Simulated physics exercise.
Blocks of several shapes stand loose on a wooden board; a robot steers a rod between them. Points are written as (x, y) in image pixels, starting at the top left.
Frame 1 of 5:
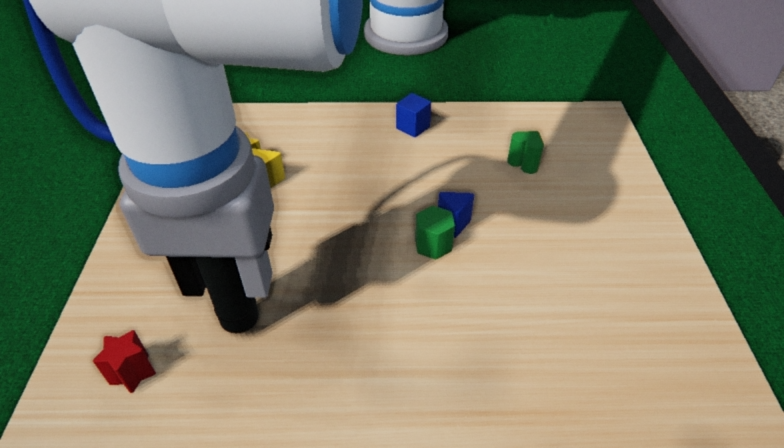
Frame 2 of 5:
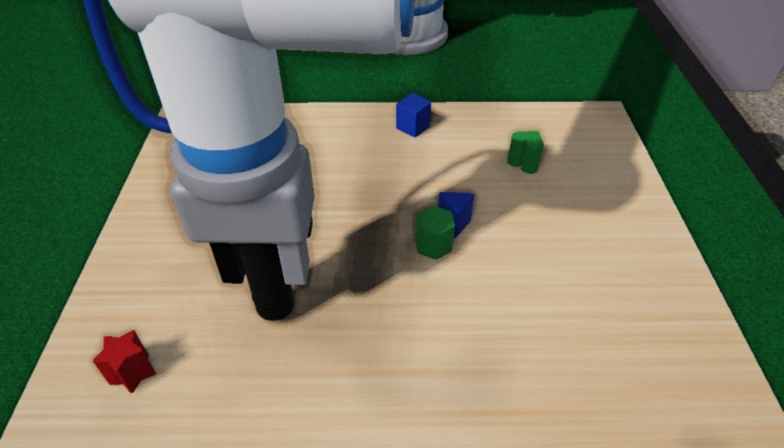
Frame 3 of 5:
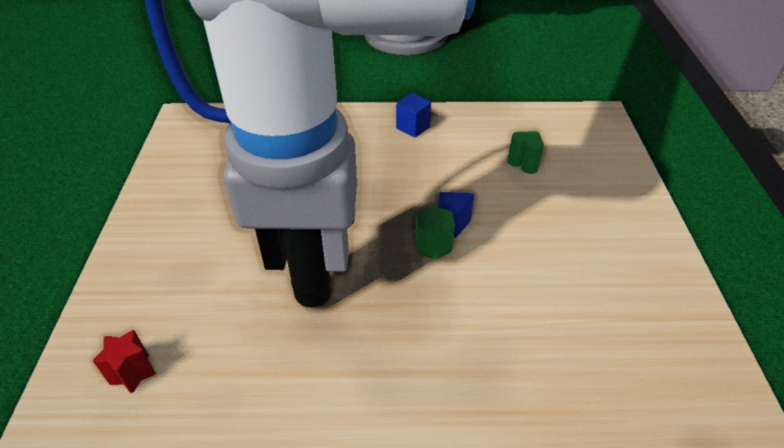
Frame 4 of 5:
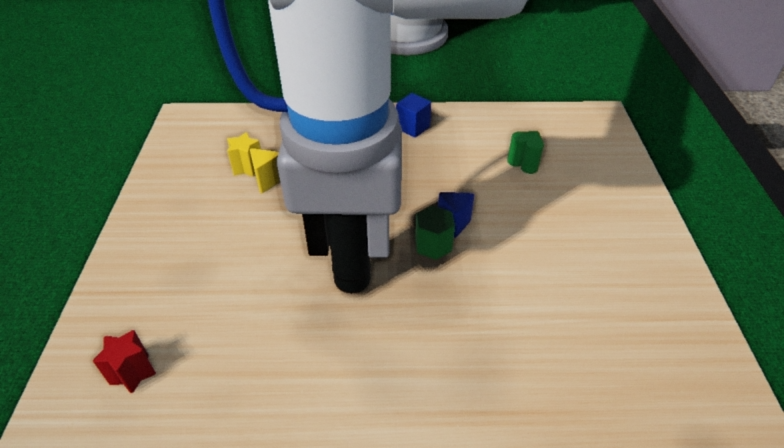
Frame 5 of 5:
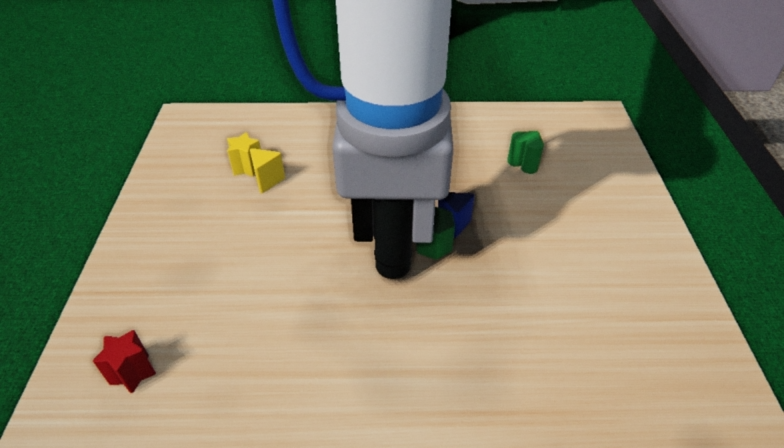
A robot arm moves its black rod rightward across the board toward the green hexagonal block.
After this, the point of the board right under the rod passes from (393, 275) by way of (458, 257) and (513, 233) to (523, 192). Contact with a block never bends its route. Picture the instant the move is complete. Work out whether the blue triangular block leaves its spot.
The result: It moves.
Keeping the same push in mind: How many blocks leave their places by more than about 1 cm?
The answer is two blocks.
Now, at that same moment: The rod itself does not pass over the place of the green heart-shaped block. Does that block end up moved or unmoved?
Once the path is done, it remains where it sat before.
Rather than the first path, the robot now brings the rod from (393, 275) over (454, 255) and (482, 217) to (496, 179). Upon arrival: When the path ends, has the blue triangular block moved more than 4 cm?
Yes.
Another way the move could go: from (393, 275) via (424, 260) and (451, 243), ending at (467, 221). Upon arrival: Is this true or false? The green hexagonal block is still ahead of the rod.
My answer: True.
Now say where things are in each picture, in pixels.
In the first frame, lower end of the rod at (240, 319), tops of blocks, green hexagonal block at (436, 219), blue triangular block at (457, 199), green heart-shaped block at (530, 138).
In the second frame, rod at (275, 307), blocks as before.
In the third frame, rod at (313, 294), blocks as before.
In the fourth frame, rod at (352, 281), blocks as before.
In the fifth frame, rod at (393, 267), green hexagonal block at (436, 219), blue triangular block at (457, 199), green heart-shaped block at (530, 138).
The first path, step by step. One third of the way, rod at (461, 249); green hexagonal block at (453, 207), turned 40° anticlockwise; blue triangular block at (463, 187), turned 15° anticlockwise.
Two thirds of the way, rod at (515, 225); green hexagonal block at (453, 206), turned 40° anticlockwise; blue triangular block at (463, 186), turned 15° anticlockwise.
At the end, rod at (525, 184); green hexagonal block at (453, 206), turned 40° anticlockwise; blue triangular block at (463, 186), turned 15° anticlockwise; green heart-shaped block not moved.
